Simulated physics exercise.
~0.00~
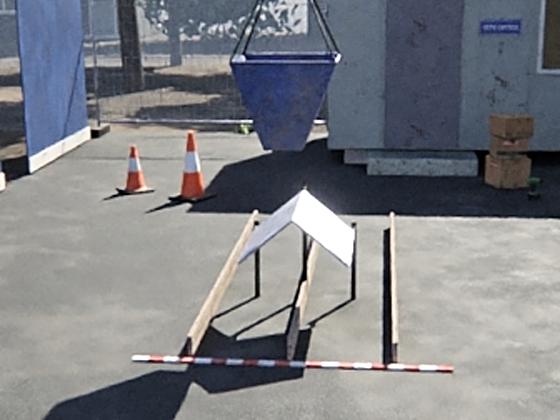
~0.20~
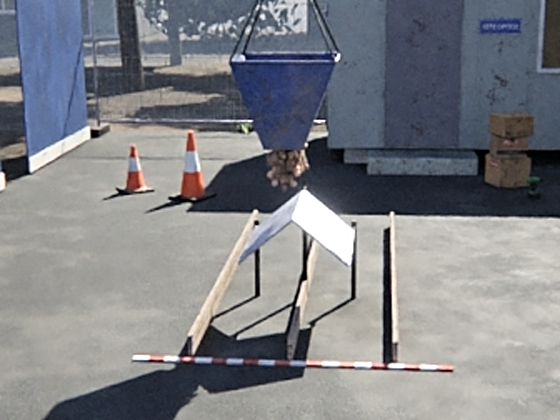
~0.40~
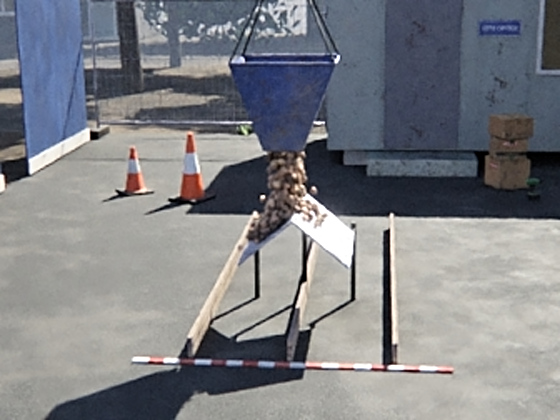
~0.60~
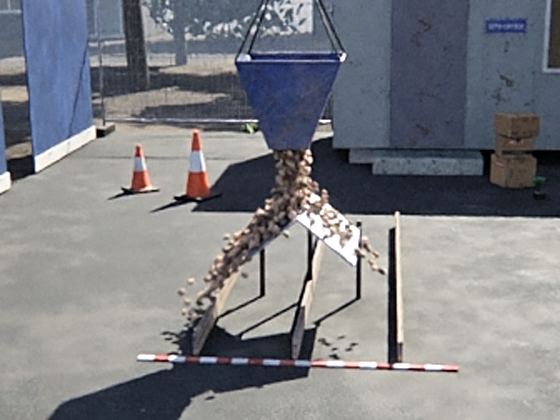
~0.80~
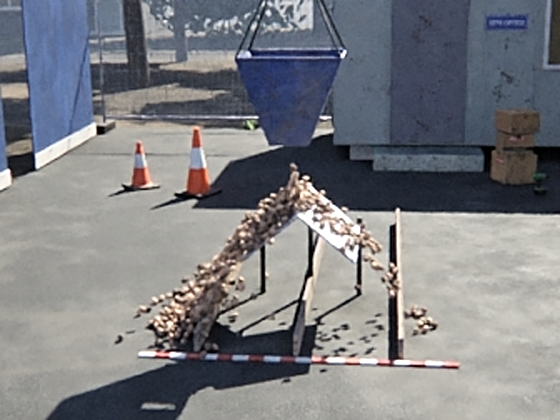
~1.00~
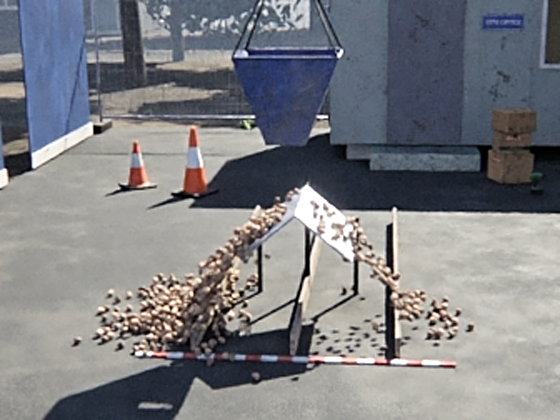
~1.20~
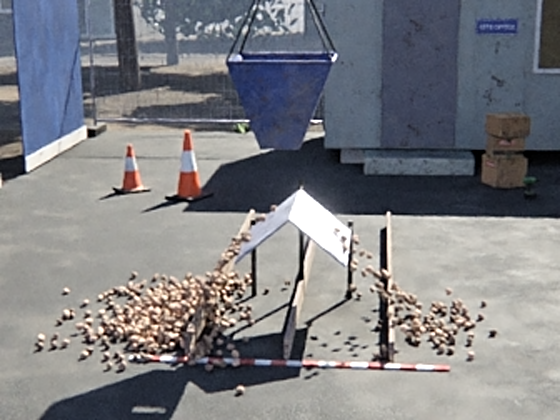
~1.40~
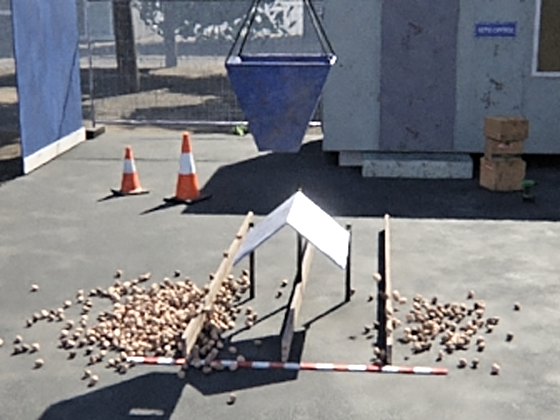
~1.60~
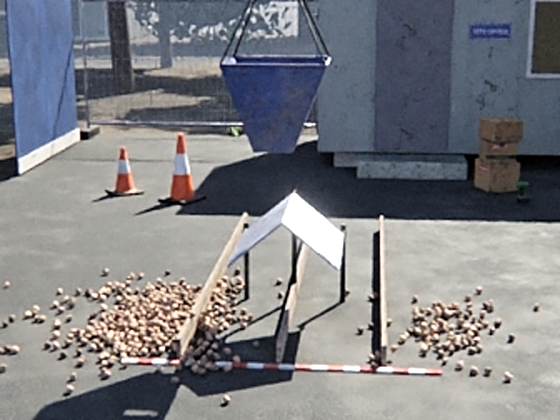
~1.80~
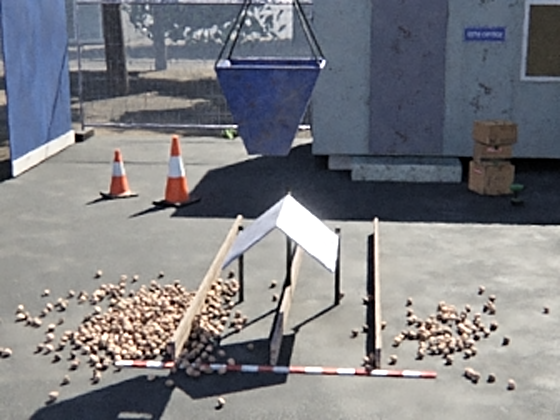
A blue skip hangs from dark cables above a paved yard, seen from the front and slightly above by a gently swaying camera. Beneath it stand a pale, roof-shaped steel piece on dark legs and three upright boards, with a red-and-white staff lying in front. Two orange-and-white cones stand to the left, and brown boxes are stacked by a grey building. Rounded brown stones pour from the skip's bottom, strike the ridge and split down both slopes, mostly leftward. They spill over the outer boards and scatter. The emptied skip hangs above a large heap around the left board and a smaller scatter on the right, with the steel bare.
